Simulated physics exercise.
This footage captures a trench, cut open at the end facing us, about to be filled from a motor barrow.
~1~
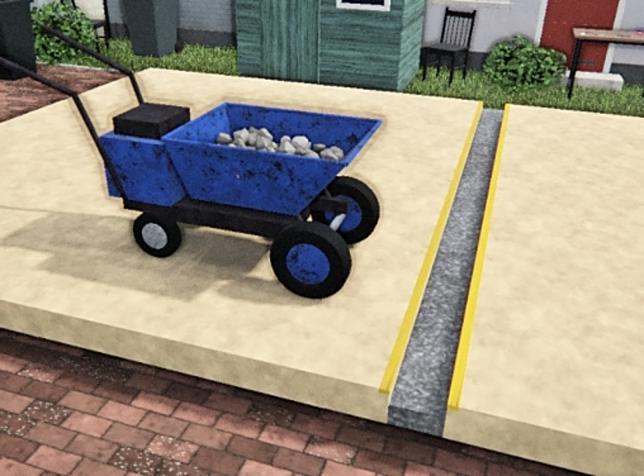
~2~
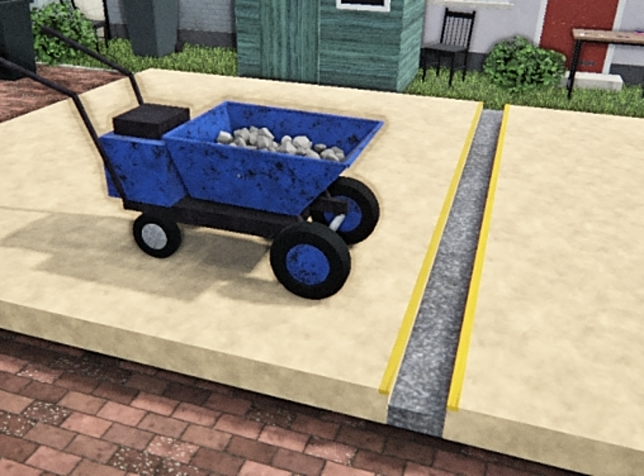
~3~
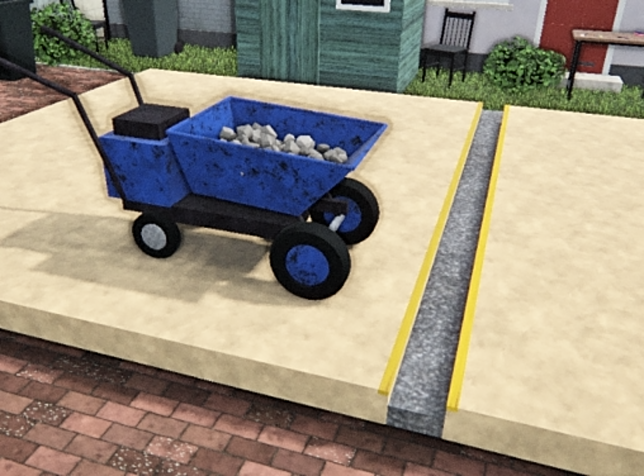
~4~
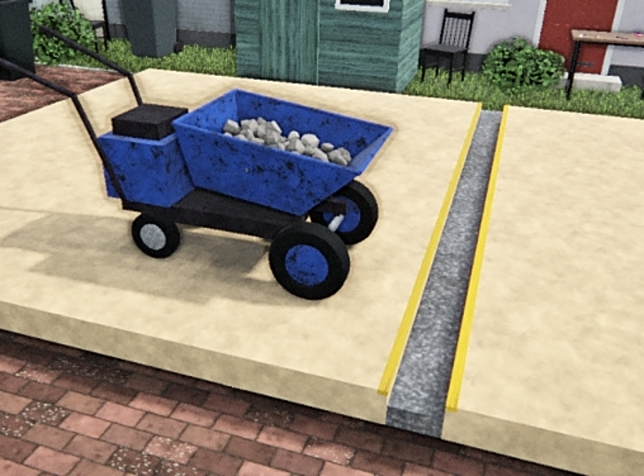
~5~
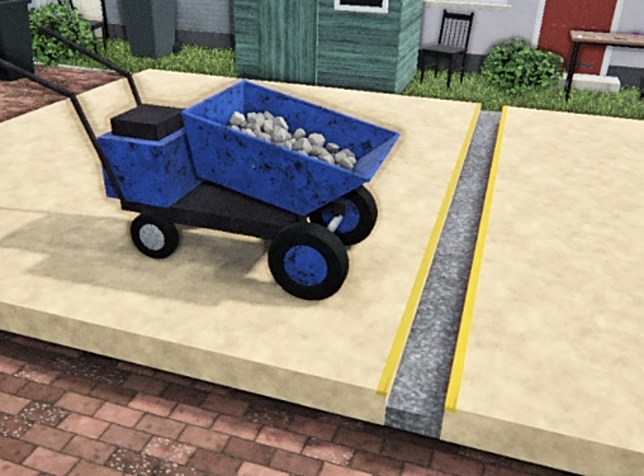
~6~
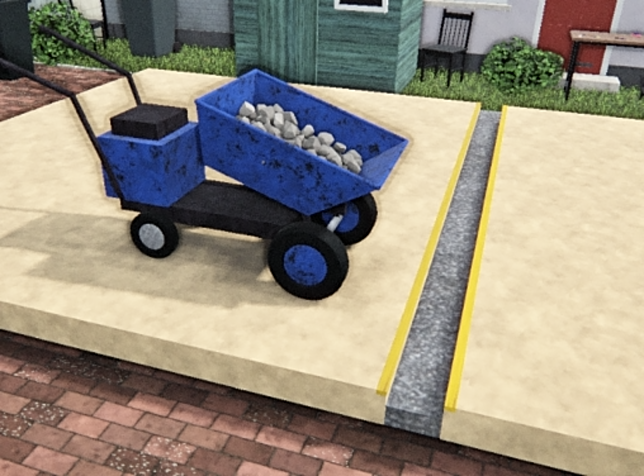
On a pale slab beside a narrow trench, a blue barrow's stone-filled skip gradually tilts rightward.
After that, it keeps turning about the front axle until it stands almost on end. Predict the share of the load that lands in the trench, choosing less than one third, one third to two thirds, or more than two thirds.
The share in the trench is one third to two thirds.
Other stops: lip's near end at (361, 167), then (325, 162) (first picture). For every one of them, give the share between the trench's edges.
40 % and 60 %.
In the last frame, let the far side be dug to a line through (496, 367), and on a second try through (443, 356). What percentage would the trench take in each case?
In order: Some 90 per cent, then some 30 per cent.
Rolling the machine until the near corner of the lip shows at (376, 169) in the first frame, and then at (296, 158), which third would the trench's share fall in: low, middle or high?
So the first position comes out as less than a third, the second as in the middle band.
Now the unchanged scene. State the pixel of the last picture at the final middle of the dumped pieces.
Close to (465, 289) in the last picture.
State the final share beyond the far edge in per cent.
It comes to 50 per cent or so.
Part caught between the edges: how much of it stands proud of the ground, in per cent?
Estimate: Near 45 in a hundred.
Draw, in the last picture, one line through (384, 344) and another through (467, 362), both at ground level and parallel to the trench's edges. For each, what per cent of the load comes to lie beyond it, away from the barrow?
Around 100 per cent for the first, and 40 per cent for the second.
Just after the last frame, skip tipped steeply; every one in the skip.
A moment on, skip tipped right over; almost all in the skip; about a tenth in or heaped over the trench; just a few beyond it; just a few falling.
Further on, skip tipped right over; roughly a quarter in the skip; roughly a third in or heaped over the trench; roughly half beyond it.
When it is over, skip tipped right over; just a few short of the trench; roughly half in or heaped over the trench; roughly half beyond it.
